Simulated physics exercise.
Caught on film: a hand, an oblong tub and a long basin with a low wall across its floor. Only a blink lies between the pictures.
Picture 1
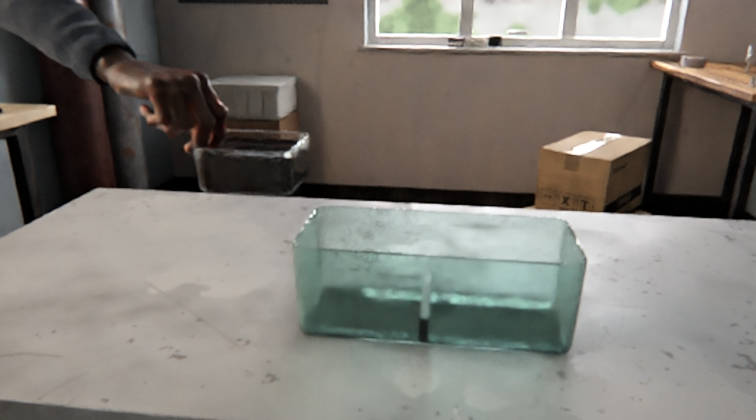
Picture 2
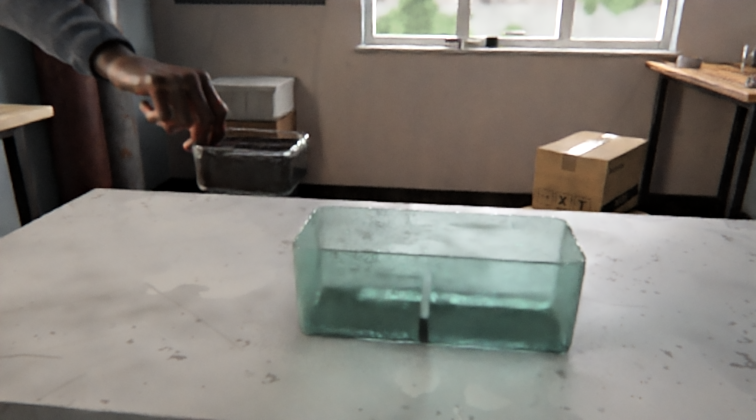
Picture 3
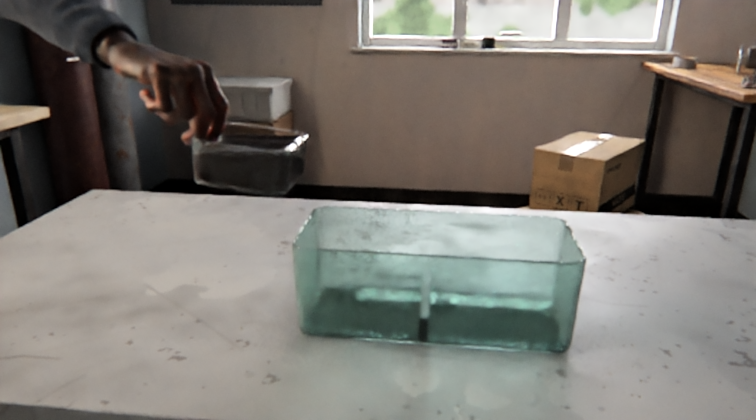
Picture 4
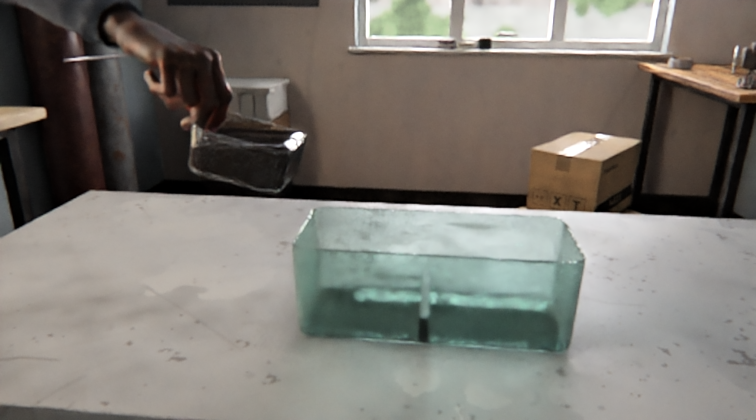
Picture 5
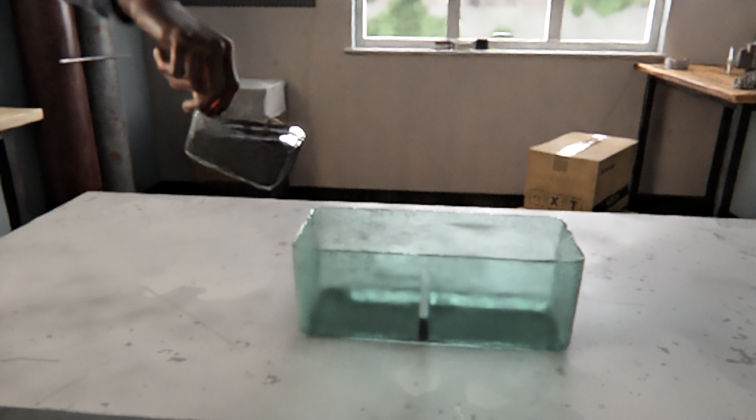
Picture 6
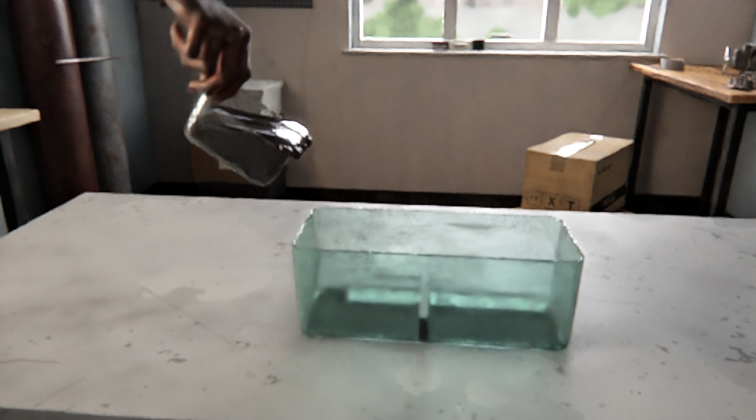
In a workshop-like room with a bright window, seen from just above a pale, scuffed tabletop, the camera drifts very slightly, shifting the background left. A long, greenish, see-through basin with a low upright divider sits at centre, with a cardboard box behind at right. At upper left, a grey-sleeved hand tips a clear tub of dark liquid rightward, slowly then more steeply, until liquid bulges over its lip.
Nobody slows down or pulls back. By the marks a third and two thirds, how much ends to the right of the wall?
In the end less than a third is right of the wall.
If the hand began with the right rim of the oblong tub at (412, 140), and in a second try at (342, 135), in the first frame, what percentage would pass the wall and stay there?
The first gives 75 %, the second 60 %.
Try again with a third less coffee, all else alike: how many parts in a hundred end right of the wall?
It comes to 10 per cent or so.
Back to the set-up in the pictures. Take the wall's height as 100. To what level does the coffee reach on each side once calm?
The left part 60 per cent, the right part 10.
A moment on, the oblong tub is tipped on its side and 26 per cent is still to pour, 16 is left of the wall and 0 right of it.
Next, the oblong tub is tipped right over and 2 per cent is still to pour, 83 is left of the wall and 5 right of it.
Then the oblong tub is tipped right over and 0 per cent is still to pour, 79 is left of the wall and 13 right of it.
Later the oblong tub is tipped right over and 0 per cent is still to pour, 80 is left of the wall and 15 right of it.
Finally, 80 per cent lies left of the wall, 16 right of it and 5 outside.
